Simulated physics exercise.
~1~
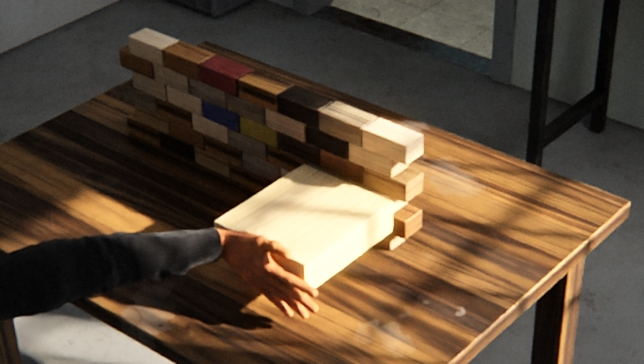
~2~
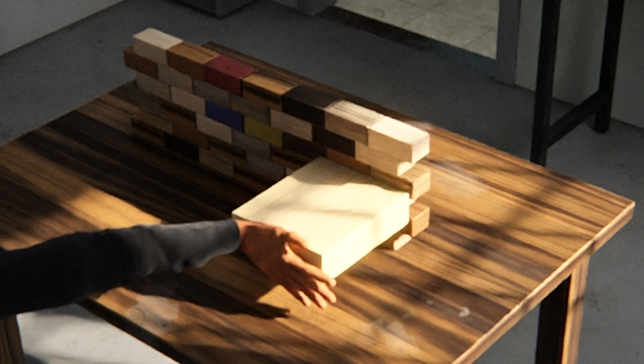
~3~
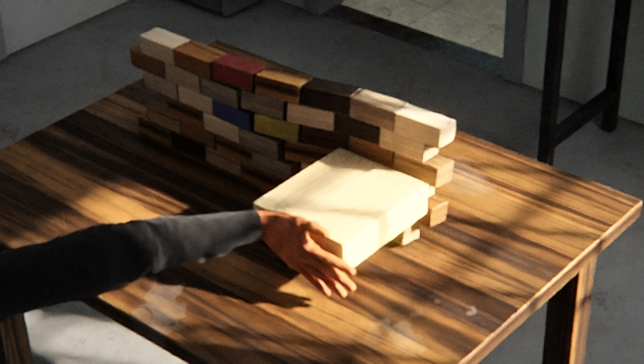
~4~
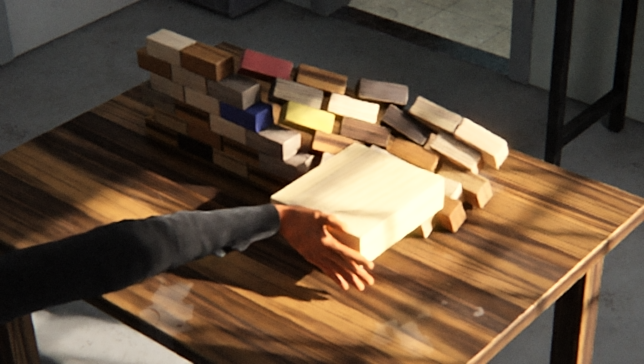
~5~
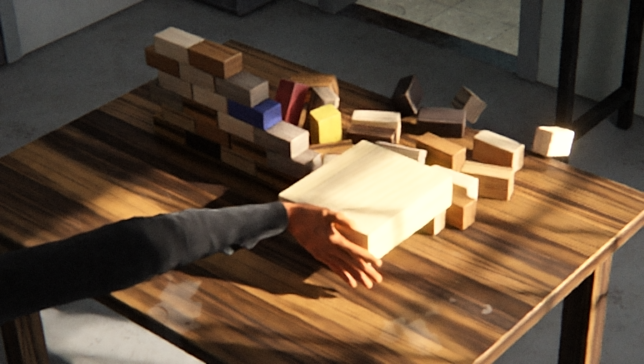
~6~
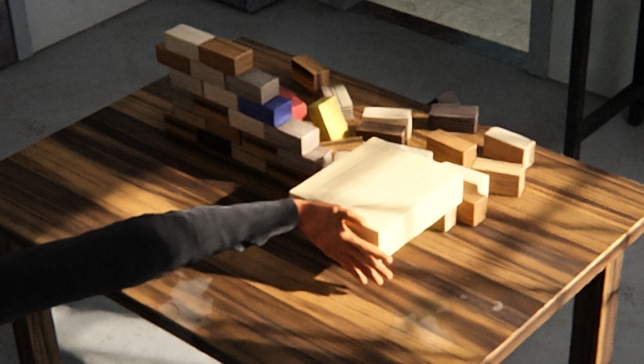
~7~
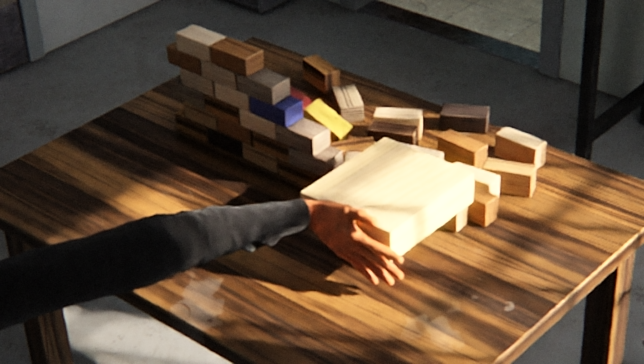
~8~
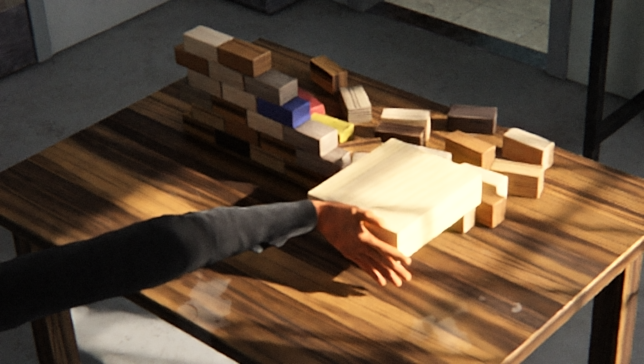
The clip opens on a wall of mixed-colour wooden blocks, one red, one yellow and one blue among them, standing on a striped wooden table. A dark-sleeved arm slides a long pale block, held level, into the face of the wall toward its right side. The right part bends back, then breaks apart, and the red and yellow blocks tip with it. Blocks scatter across the back and right of the table as the pale block halts, and the yellow one rolls over. At the end the left part still stands with the blue block in place, while the red block lies fallen.
